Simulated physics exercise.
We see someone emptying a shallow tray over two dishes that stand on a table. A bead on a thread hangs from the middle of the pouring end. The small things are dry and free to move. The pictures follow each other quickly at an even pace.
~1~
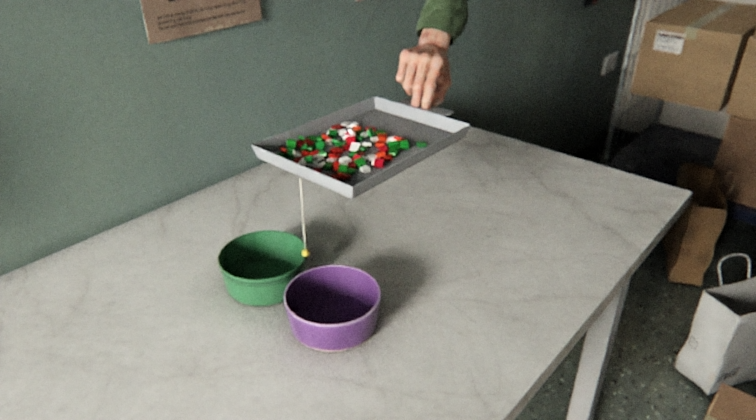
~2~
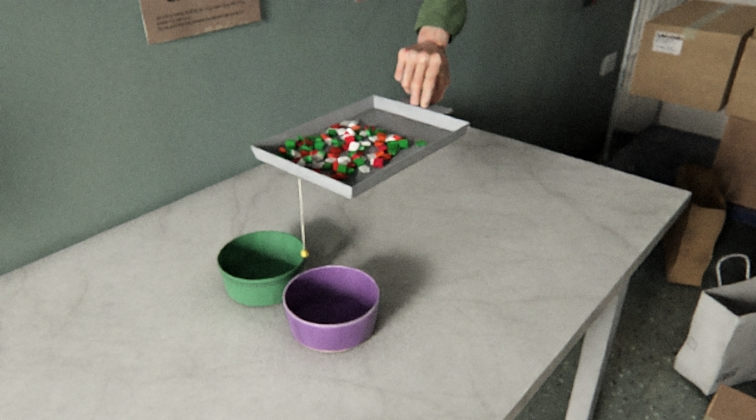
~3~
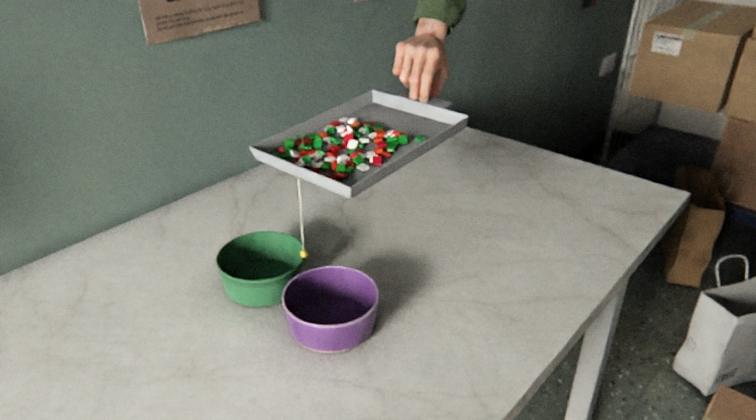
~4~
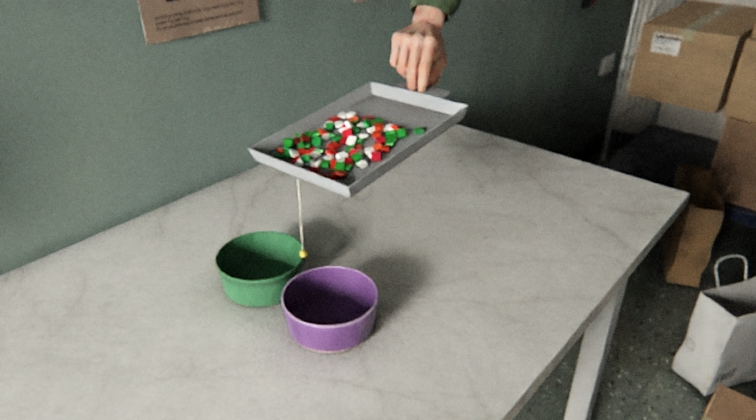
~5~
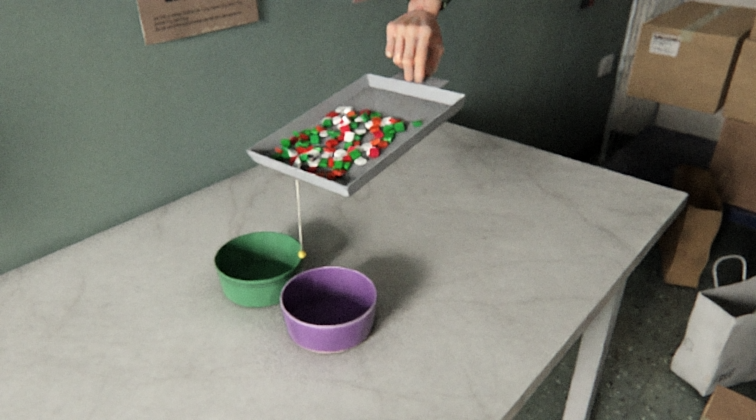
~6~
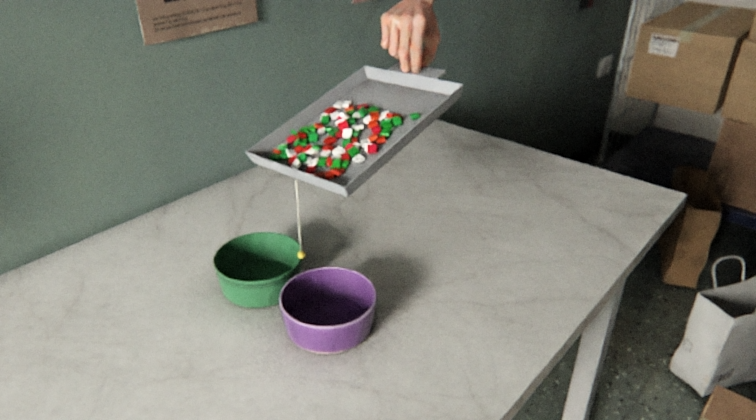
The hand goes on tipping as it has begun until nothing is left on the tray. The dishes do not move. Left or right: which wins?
Fuller: The left-hand dish.
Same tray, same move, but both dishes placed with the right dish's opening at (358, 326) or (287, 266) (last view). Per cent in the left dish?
About 40 and 20 per cent.
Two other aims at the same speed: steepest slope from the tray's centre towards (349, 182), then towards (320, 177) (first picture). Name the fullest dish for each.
At the first place the right one, at the second the right-hand dish.
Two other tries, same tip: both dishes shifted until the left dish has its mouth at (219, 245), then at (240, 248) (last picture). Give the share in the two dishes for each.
In turn 90 and 90 in a hundred.
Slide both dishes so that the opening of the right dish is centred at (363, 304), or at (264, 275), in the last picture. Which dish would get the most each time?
The first try: The left-hand dish. The second: Right.
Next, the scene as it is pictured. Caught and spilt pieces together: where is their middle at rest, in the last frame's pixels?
Close to (254, 290).
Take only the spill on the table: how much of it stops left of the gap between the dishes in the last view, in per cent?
Some 100 per cent.
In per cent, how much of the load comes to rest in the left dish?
Near 80 %.
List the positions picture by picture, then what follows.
Corners of the pouring end at (257, 145) and (352, 184), level; middle of the load at (347, 148), mosaic tiles; left dish at (230, 285); right dish at (299, 330); bead on its thread at (306, 253), in the first picture.
Corners of the pouring end at (256, 145) and (351, 185), level; middle of the load at (346, 147), in the second picture.
Corners of the pouring end at (254, 147) and (350, 185), tipped barely, lowest at the left corner; middle of the load at (345, 145), in the third picture.
Corners of the pouring end at (253, 148) and (348, 184), tipped a little, lowest at the left corner; middle of the load at (344, 141), in the fourth picture.
Corners of the pouring end at (251, 149) and (346, 184), tipped a little, lowest at the left corner; middle of the load at (342, 138), in the fifth picture.
Corners of the pouring end at (250, 151) and (344, 184), tipped clearly, lowest at the left corner; middle of the load at (340, 135); left dish at (225, 287); right dish at (294, 332), in the sixth picture.
Soon after the last picture, tray tipped steeply; all on the tray.
A little later, tray tipped right over; most on the tray; a small part in the left dish; a stray few outside both; a stray few in the air.
Later still, tray tipped past a quarter turn; a small part in the right dish; most in the left dish; about a quarter outside both.
At rest, tray tipped past a quarter turn; a small part in the right dish; most in the left dish; about a quarter outside both.
